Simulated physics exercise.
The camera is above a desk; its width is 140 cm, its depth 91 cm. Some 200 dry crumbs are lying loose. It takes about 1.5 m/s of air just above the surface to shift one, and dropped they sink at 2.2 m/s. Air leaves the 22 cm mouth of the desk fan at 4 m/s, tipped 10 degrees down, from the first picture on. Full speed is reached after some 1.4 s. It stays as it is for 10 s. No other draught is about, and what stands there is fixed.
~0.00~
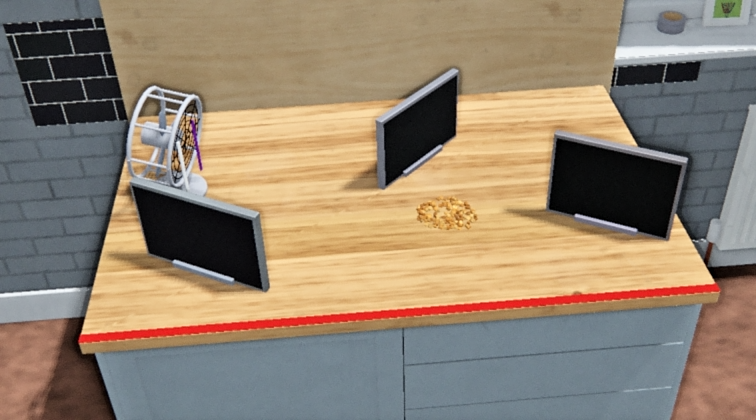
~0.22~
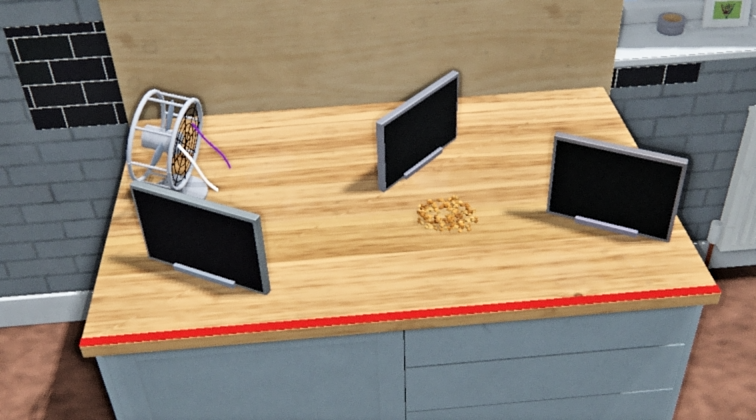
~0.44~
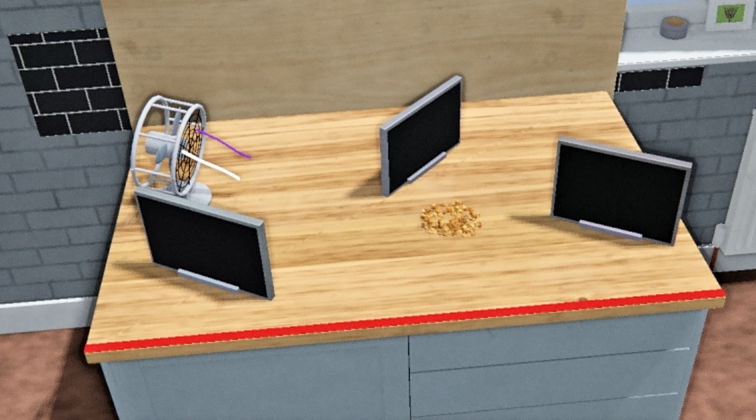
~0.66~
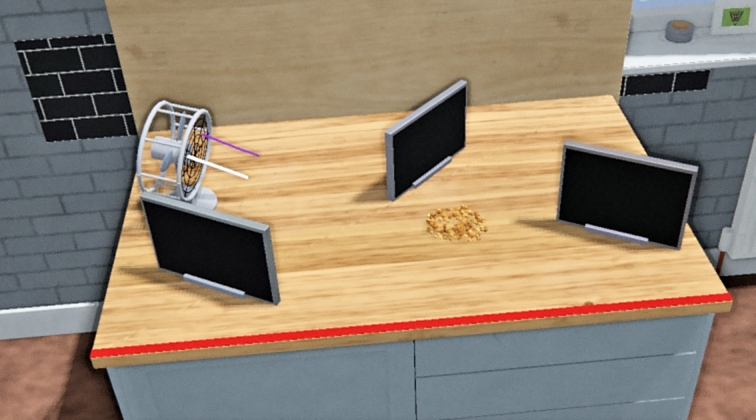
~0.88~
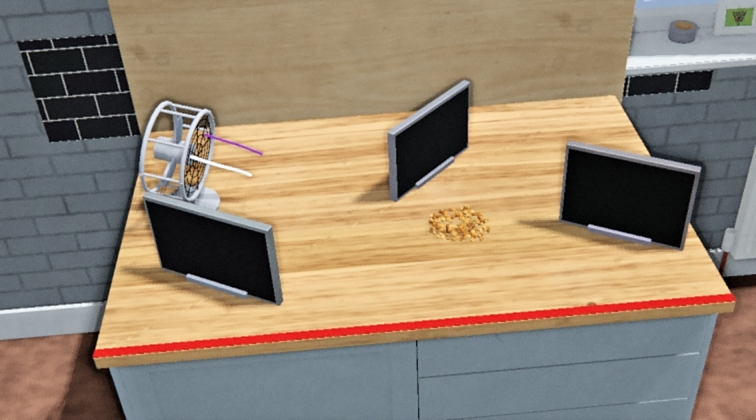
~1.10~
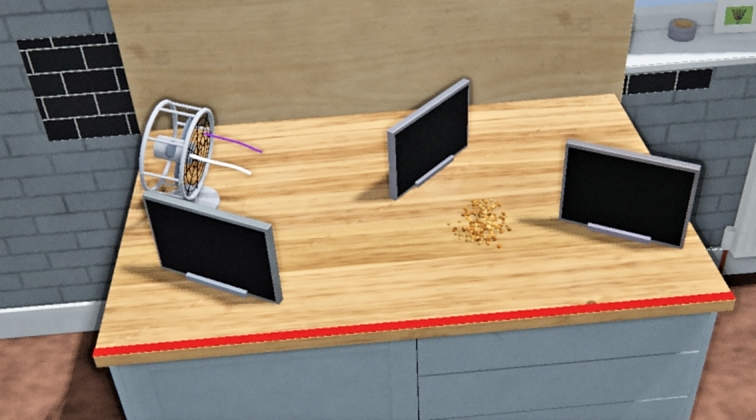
Two ribbons, one purple and one white, lift from the front of a desk fan at the left and stream out to the right over a wooden desktop with three dark screens. The pile of golden crumbs lies still at first, then most of it shifts a little to the right and spreads loosely.
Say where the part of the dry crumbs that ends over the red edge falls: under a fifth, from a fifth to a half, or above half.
Of the dry crumbs, not even a fifth end over the red edge.
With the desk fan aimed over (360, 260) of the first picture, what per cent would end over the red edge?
Then about 0 %.
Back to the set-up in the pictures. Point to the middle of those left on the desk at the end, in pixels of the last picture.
Near (620, 186).
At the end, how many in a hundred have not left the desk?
About 50 %.
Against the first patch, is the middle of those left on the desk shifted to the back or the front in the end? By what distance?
Towards the back, some 10 cm.
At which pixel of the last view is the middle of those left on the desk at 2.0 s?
Around (619, 199).
After 2.0 s, 58 % are on the move or not yet settled, 2 % are over the red edge; the middle of those still in play is near (619, 199).
After 3.2 s, 39 % are on the move or not yet settled, 2 % are over the red edge; the middle of those still in play is near (623, 193).
After 5.5 s, 35 % are on the move or not yet settled, 2 % are over the red edge; the middle of those still in play is near (623, 193).
After 10.0 s, at the end, 2 % are over the red edge; the middle of those still in play is near (620, 186).
